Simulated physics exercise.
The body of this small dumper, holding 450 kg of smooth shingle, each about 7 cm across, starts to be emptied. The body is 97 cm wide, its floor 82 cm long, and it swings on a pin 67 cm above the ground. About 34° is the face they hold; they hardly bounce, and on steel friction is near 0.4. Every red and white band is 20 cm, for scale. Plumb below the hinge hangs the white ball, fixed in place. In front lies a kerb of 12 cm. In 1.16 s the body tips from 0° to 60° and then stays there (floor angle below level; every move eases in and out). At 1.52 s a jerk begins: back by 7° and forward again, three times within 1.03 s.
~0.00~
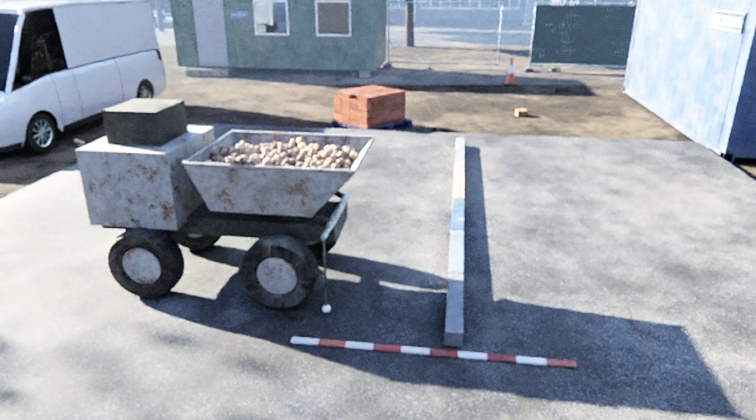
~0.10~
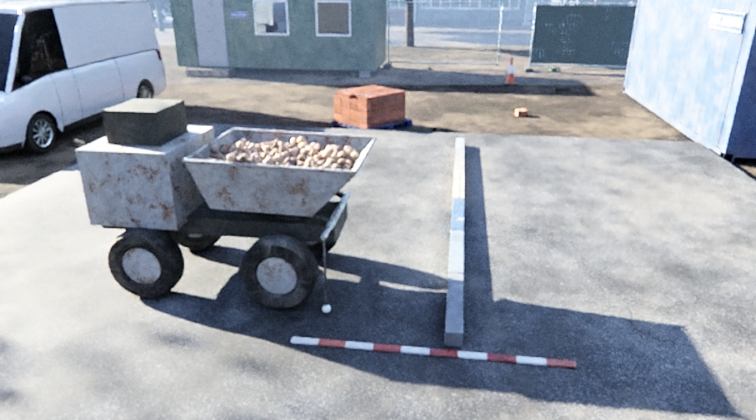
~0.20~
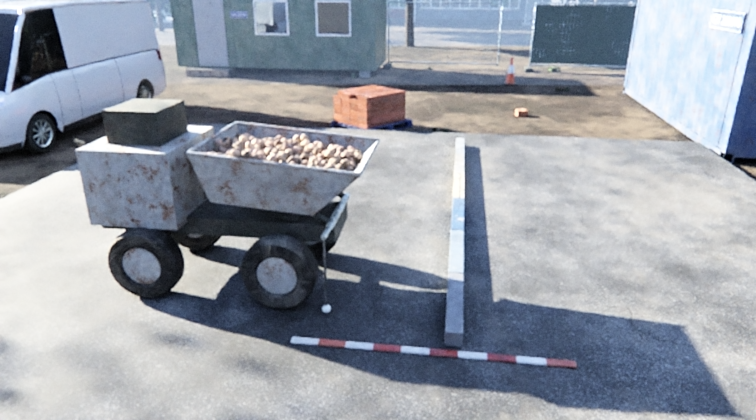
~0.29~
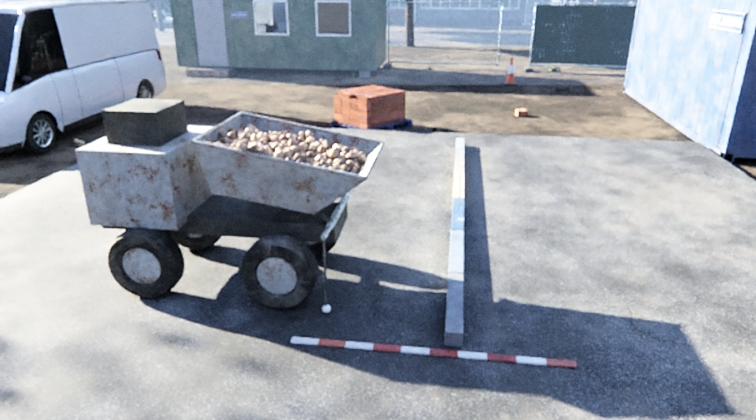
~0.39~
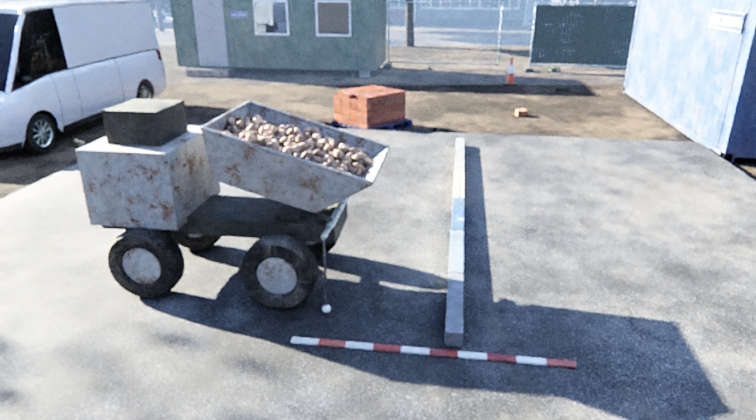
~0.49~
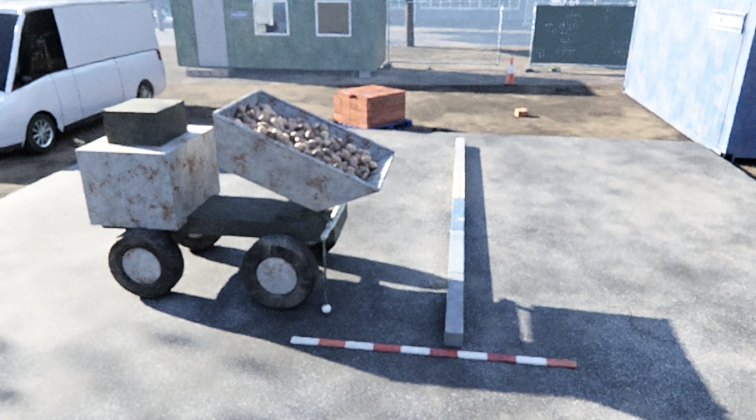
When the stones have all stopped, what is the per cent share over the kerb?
The share is about 45 per cent.
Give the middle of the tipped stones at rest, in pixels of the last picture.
The stones end up centred near (457, 286).
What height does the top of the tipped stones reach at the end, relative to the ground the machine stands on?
Close to 30 cm above that ground.
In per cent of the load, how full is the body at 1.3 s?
About 85 per cent.
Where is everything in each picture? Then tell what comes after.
The first picture shows lip at (355, 172), floor tilted 0°, highest stones at (292, 151).
In the second picture, the body is at 1°, its lip at (356, 173); the top of the load is at (273, 150); the stones move at 0.3 m/s on average.
In the third picture, the body is at 5°, its lip at (360, 175); the top of the load is at (248, 142); the stones move at 0.4 m/s on average.
The fourth picture shows lip at (366, 179), floor tilted 10°, highest stones at (249, 134); the stones move at 0.7 m/s on average.
The fifth picture shows lip at (373, 184), floor tilted 16°, highest stones at (251, 123); the stones move at 0.7 m/s on average.
The sixth picture shows lip at (379, 190), floor tilted 23°, highest stones at (258, 111); the stones move at 0.8 m/s on average.
After 0.9 s the floor is at 51°; 100 % in the body; the foremost stones are at (390, 194).
After 1.3 s the floor is at 60°; 85 % in the body, 15 % on this side of the kerb; the foremost stones are at (449, 238).
After 3.0 s the floor is at 60°; 10 % in the body, 44 % on this side of the kerb, 46 % over the kerb; the foremost stones are at (689, 301).
After 5.5 s the floor is at 60°; 0 % in the body, 53 % on this side of the kerb, 47 % over the kerb; the foremost stones are at (689, 301).
